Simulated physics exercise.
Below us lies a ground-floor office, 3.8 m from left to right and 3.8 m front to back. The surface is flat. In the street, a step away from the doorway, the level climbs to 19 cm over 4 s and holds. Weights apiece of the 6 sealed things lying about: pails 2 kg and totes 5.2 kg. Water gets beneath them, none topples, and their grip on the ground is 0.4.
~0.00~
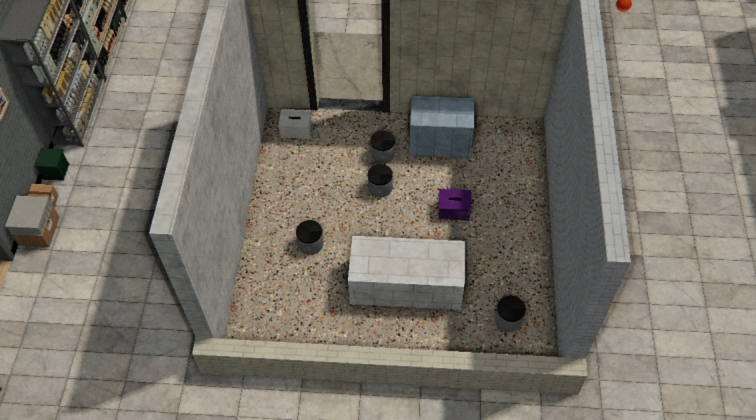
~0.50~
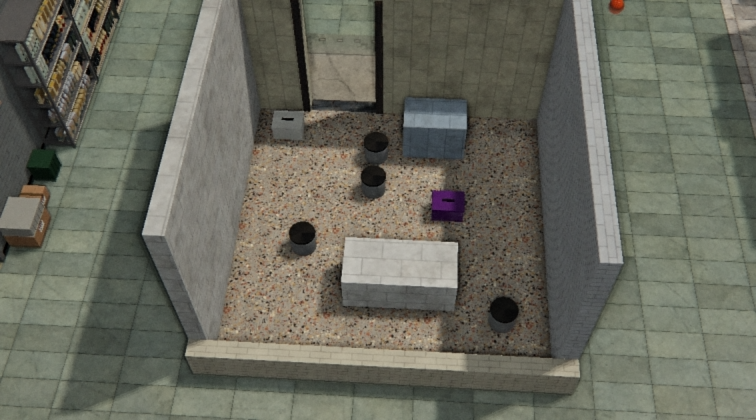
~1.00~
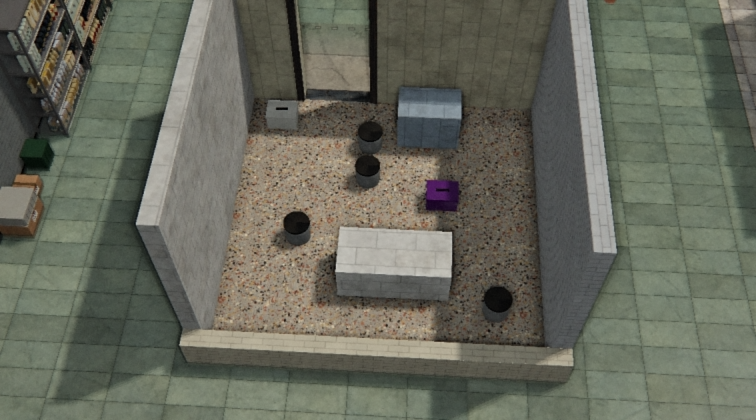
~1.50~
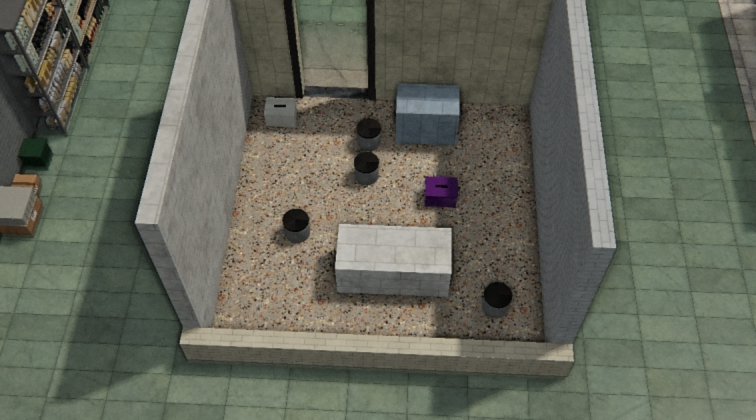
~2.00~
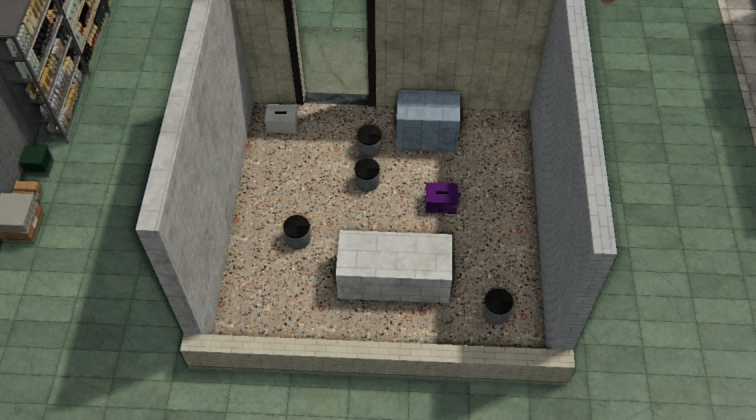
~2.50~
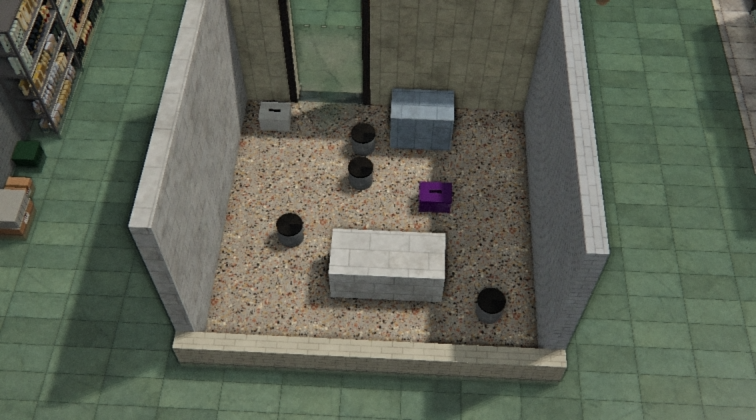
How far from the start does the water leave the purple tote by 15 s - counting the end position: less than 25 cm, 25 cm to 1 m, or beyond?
The purple tote slides a little.
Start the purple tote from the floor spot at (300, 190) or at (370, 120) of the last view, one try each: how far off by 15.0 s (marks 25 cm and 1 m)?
In turn: It ends far away; it gets carried off.
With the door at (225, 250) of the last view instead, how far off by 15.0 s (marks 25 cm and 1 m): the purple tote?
In that case the purple tote travels far.
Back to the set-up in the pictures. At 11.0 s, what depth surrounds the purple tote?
Roughly 4 cm.
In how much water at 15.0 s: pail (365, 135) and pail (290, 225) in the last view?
Roughly 10 and 10 cm.
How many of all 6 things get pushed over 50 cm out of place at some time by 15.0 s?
That makes 6.
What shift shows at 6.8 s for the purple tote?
Roughly 0 cm by then.
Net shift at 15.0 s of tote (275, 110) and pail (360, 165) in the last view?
In that order: 200 cm, 200 cm.
After 3.5 s the purple tote is near (436, 192), 0.0 m from its start, aground; 0 afloat.
After 6.8 s the purple tote is near (437, 192), 0.0 m from its start, aground; 2 afloat.
After 11.0 s the purple tote is near (444, 189), 0.1 m from its start, aground; 5 afloat.
After 15.0 s the purple tote is near (380, 193), 0.7 m from its start, afloat; 6 afloat.
